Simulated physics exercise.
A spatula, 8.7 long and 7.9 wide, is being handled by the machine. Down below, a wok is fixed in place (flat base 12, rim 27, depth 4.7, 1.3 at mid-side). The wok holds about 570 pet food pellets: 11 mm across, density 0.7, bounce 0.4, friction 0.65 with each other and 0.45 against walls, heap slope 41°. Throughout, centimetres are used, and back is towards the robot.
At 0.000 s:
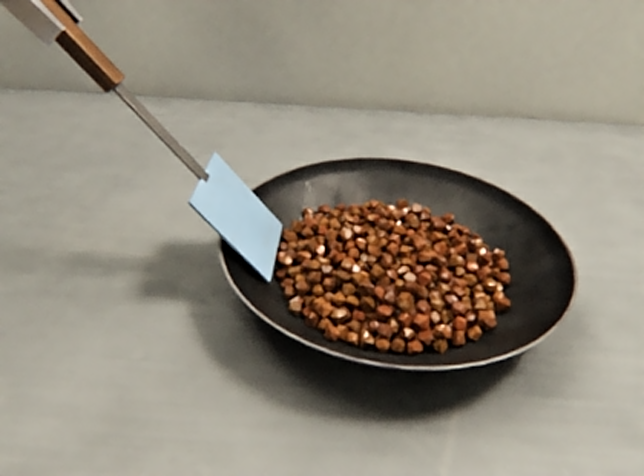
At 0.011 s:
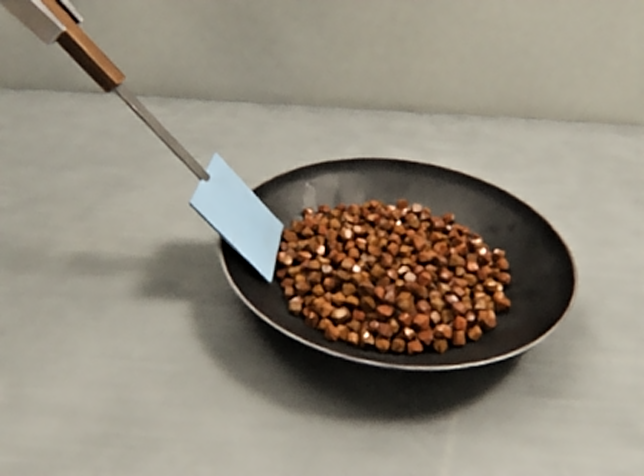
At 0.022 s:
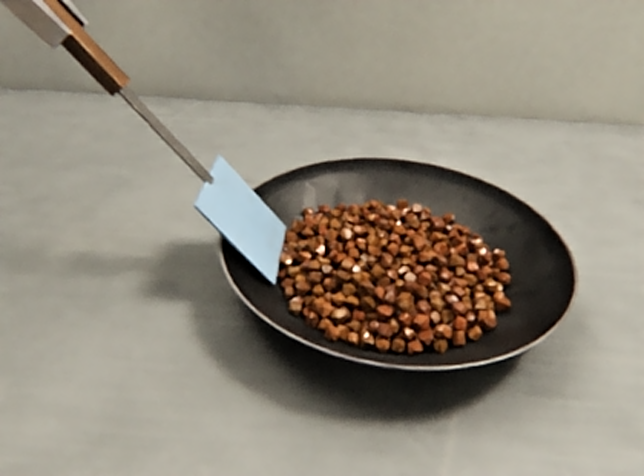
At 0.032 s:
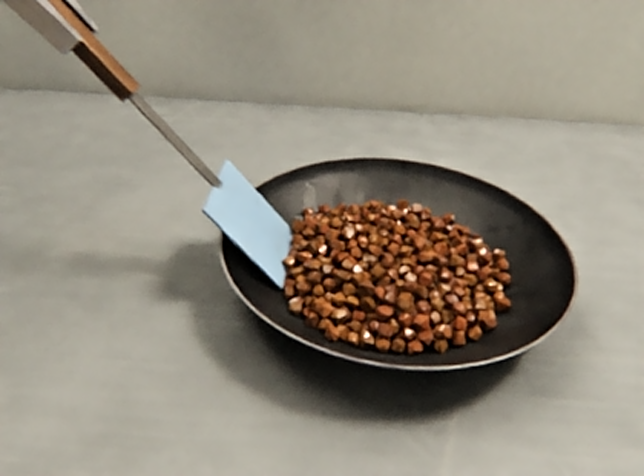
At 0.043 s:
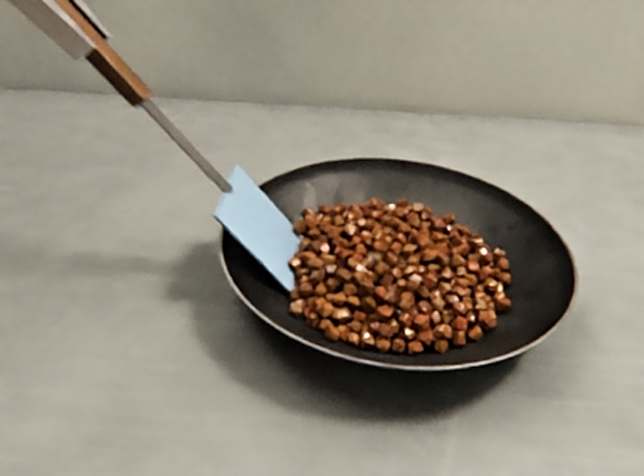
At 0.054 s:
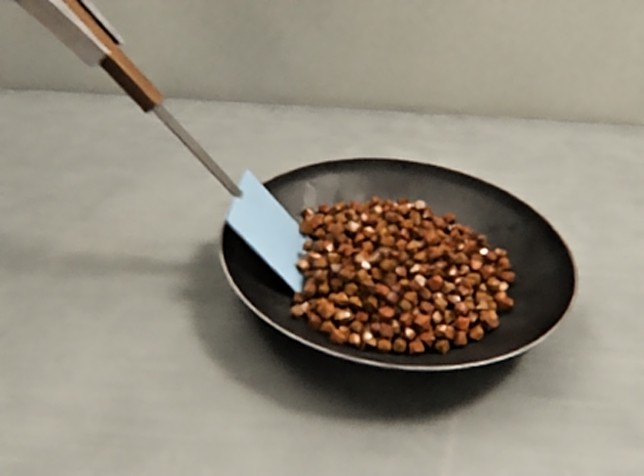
A robot arm slides a light blue spatula slightly right against brown pellets in a black pan.
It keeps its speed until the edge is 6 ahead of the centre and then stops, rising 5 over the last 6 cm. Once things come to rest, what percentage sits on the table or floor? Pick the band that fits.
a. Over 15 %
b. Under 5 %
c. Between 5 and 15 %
Option c: Between 5 and 15 %.
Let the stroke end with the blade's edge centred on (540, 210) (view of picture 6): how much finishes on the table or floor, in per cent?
Around 35 percent.
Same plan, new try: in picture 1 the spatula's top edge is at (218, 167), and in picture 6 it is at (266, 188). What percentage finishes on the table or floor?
About 15 per cent.
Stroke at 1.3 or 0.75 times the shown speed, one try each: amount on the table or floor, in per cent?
The two tries give roughly 15 and 0 in a hundred.
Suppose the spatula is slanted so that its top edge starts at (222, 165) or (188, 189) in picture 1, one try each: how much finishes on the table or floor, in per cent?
Some 10 and 5 per cent.
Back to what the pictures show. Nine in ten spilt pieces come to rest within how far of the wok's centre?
Around 30 centimetres from the centre.
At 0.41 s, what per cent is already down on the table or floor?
Share at that moment: About 6 %.
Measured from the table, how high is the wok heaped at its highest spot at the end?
6.5 cm.
By 0.12 s, sloping 51°, highest piece 7 above the table; 571 in the wok.
By 0.18 s, sloping 51°, highest piece 6 above the table; 569 in the wok, 2 on the blade or in flight.
By 0.41 s, sloping 51°, highest piece 6 above the table; 526 in the wok, 37 on the table or floor, 8 on the blade or in flight.
By 1.46 s, sloping 51°, highest piece 6 above the table; 525 in the wok, 46 on the table or floor.
Final count, 525 in the wok, 46 on the table or floor. That is 8 % on the table or floor.
